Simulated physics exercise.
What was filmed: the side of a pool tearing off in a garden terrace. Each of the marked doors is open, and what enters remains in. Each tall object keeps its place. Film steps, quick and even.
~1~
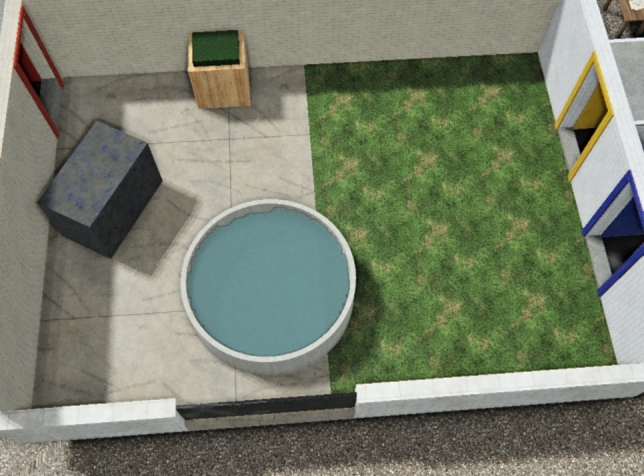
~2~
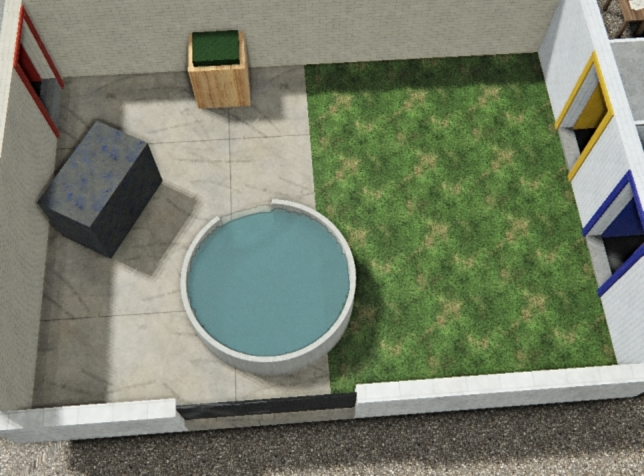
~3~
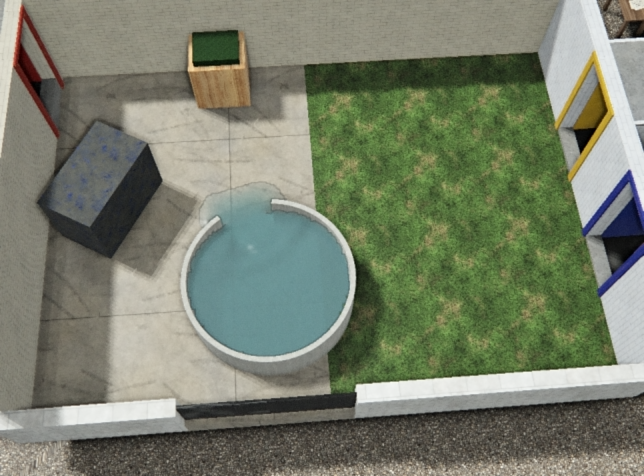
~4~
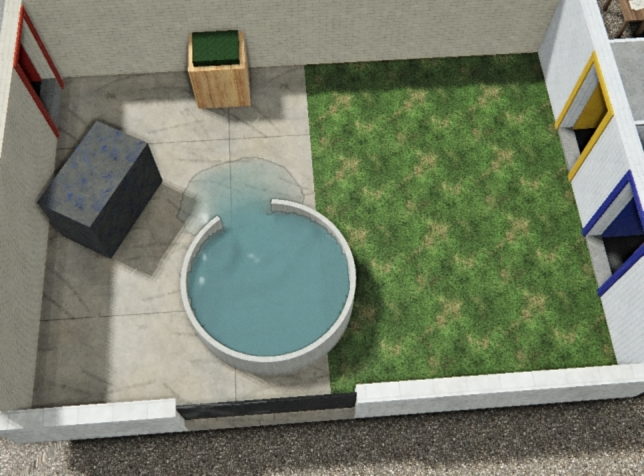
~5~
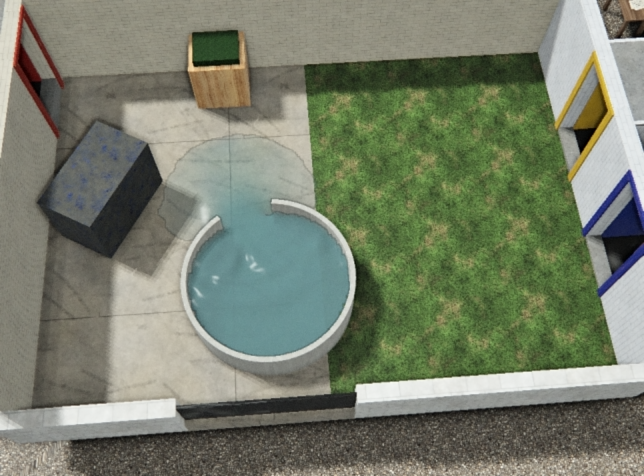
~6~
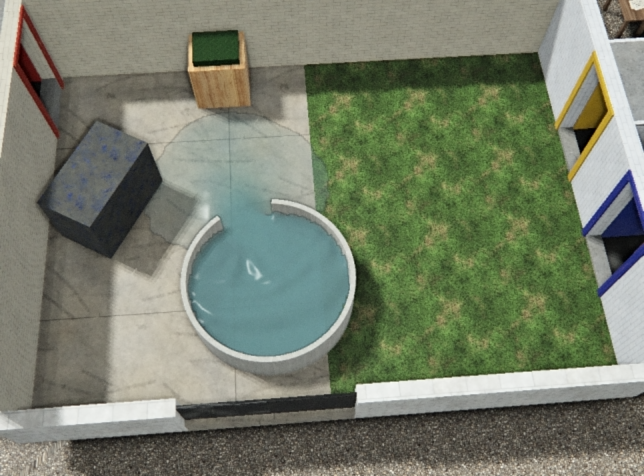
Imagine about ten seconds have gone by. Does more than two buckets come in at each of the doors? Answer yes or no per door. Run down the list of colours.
The blue door no, the yellow door no, the red door no.
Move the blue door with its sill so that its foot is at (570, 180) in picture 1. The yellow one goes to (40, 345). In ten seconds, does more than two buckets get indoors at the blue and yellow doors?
Door blue keeps within limits, while door yellow keeps within limits.
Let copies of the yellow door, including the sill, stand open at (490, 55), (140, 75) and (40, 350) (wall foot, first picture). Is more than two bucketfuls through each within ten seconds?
Well, the first one doesn't reach it, the next overshoots, and the last doesn't reach it.
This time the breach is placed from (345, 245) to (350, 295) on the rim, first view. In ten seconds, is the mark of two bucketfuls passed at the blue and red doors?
Result - blue: Clears the line; red: Misses the line.
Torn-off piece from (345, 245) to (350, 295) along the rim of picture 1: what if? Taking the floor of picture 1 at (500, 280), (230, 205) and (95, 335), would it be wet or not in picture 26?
Sequence of results: Reached by the flood, missed by the flood, missed by the flood.
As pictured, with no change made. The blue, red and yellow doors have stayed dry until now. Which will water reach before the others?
Answer: The red-painted one.
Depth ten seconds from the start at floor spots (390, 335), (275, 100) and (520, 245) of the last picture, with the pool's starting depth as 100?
In that order: 2, 10 and 6 per cent.
A moment on, water covers 20 % of the floor; the blue door not reached, the yellow door not reached, the red door not reached.
Next, water covers 30 % of the floor; the blue door not reached, the yellow door not reached, the red door wet at the sill, nothing in.
Then, water covers 40 % of the floor; the blue door not reached, the yellow door not reached, the red door wet at the sill, nothing in.
Later, water covers 65 % of the floor; the blue door not reached, the yellow door not reached, the red door wet at the sill, nothing in.
In the end, water covers 85 % of the floor; the blue door wet at the sill, nothing in, the yellow door wet at the sill, nothing in, the red door wet at the sill, nothing in.
